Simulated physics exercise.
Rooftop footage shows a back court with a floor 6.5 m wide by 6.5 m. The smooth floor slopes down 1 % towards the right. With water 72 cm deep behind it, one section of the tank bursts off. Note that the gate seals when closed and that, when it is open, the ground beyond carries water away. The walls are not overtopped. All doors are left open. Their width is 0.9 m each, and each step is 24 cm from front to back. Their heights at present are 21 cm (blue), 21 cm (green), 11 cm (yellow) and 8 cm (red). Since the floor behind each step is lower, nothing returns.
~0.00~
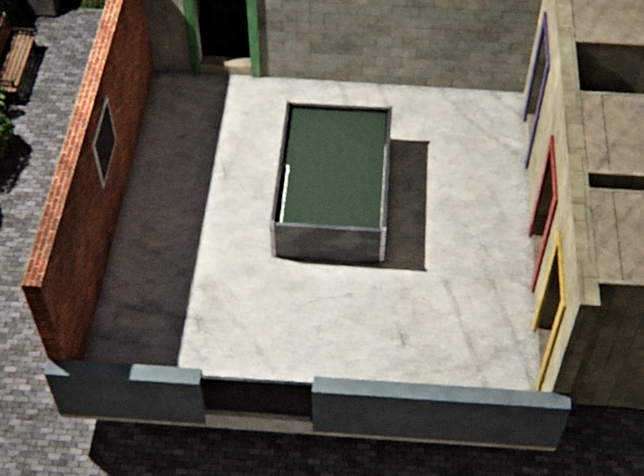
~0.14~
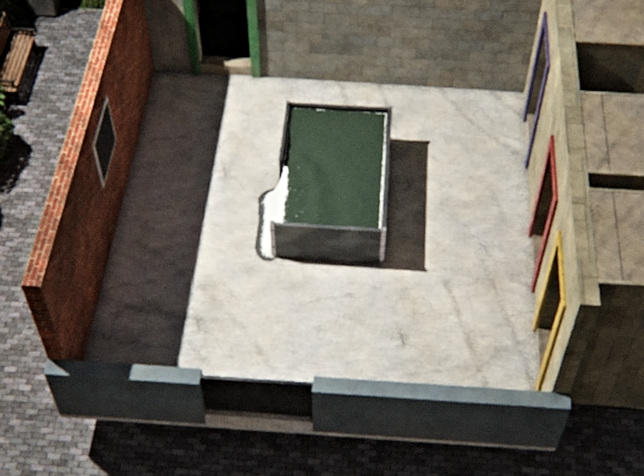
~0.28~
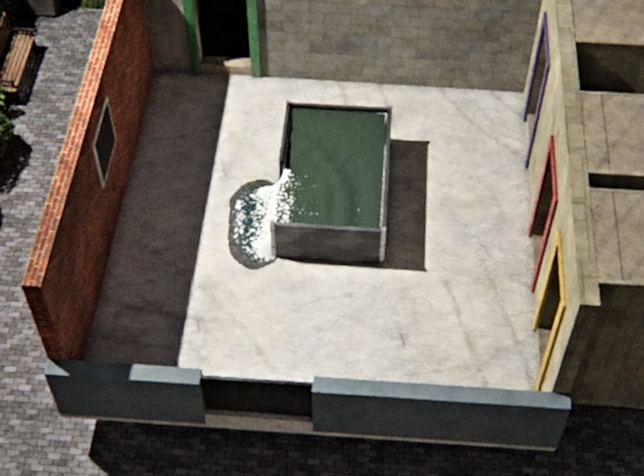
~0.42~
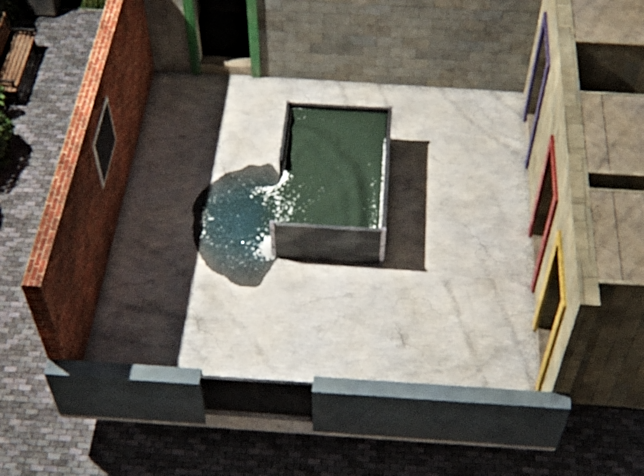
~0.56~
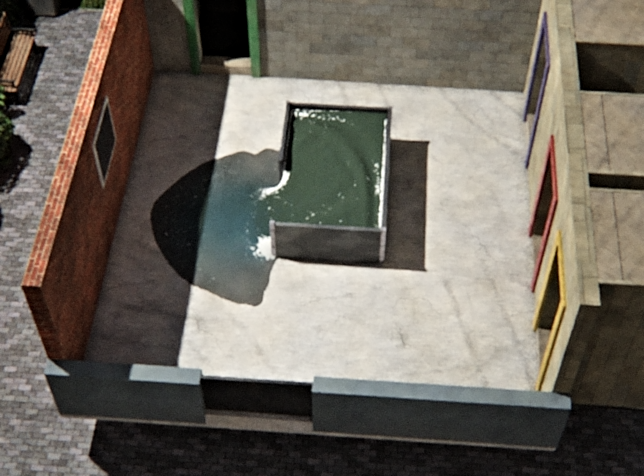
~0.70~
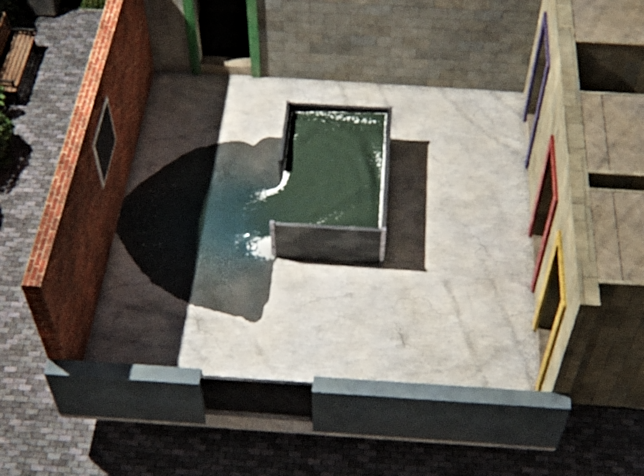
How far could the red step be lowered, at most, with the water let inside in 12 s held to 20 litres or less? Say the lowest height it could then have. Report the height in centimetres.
It could then stand at about 7.5 cm.
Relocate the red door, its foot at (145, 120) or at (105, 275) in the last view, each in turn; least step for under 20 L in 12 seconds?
Roughly 7.5 and 24 cm.
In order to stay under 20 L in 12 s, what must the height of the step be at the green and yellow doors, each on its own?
Roughly 12.5 cm for the green door and roughly 10.5 cm for the yellow door.
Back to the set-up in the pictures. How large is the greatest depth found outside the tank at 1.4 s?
Close to 36 centimetres.
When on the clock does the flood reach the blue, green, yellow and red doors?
Arrival: Blue 5.5 s, green 2.4 s, yellow 4.5 s, red 5.5 s.
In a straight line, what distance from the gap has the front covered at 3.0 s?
About 4.2 m.
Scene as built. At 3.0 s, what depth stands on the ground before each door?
Depth (cm): Blue 0 / green 16 / yellow 0 / red 0.
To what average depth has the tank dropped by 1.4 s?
Average depth: Approx. 46 cm.
After 1.4 s water covers 25 % of the floor, deepest (36 cm) near (265, 239); it has not reached the red door.
After 3.0 s water covers 35 % of the floor, deepest (33 cm) near (78, 390); it has not reached the red door.
After 12.0 s water covers 100 % of the floor, deepest (16 cm) near (524, 93); 11 cm at the red door, 17 litres in over its 8 cm step.
At the red door as built, the water arrived by 5.4 s and peaked near 12 cm at 11.4 s.
With a step of 6.5 cm, 35 litres would have come in within the 12 s; with 9 cm, 9 litres. So under 20 litres takes about 7.5 cm.
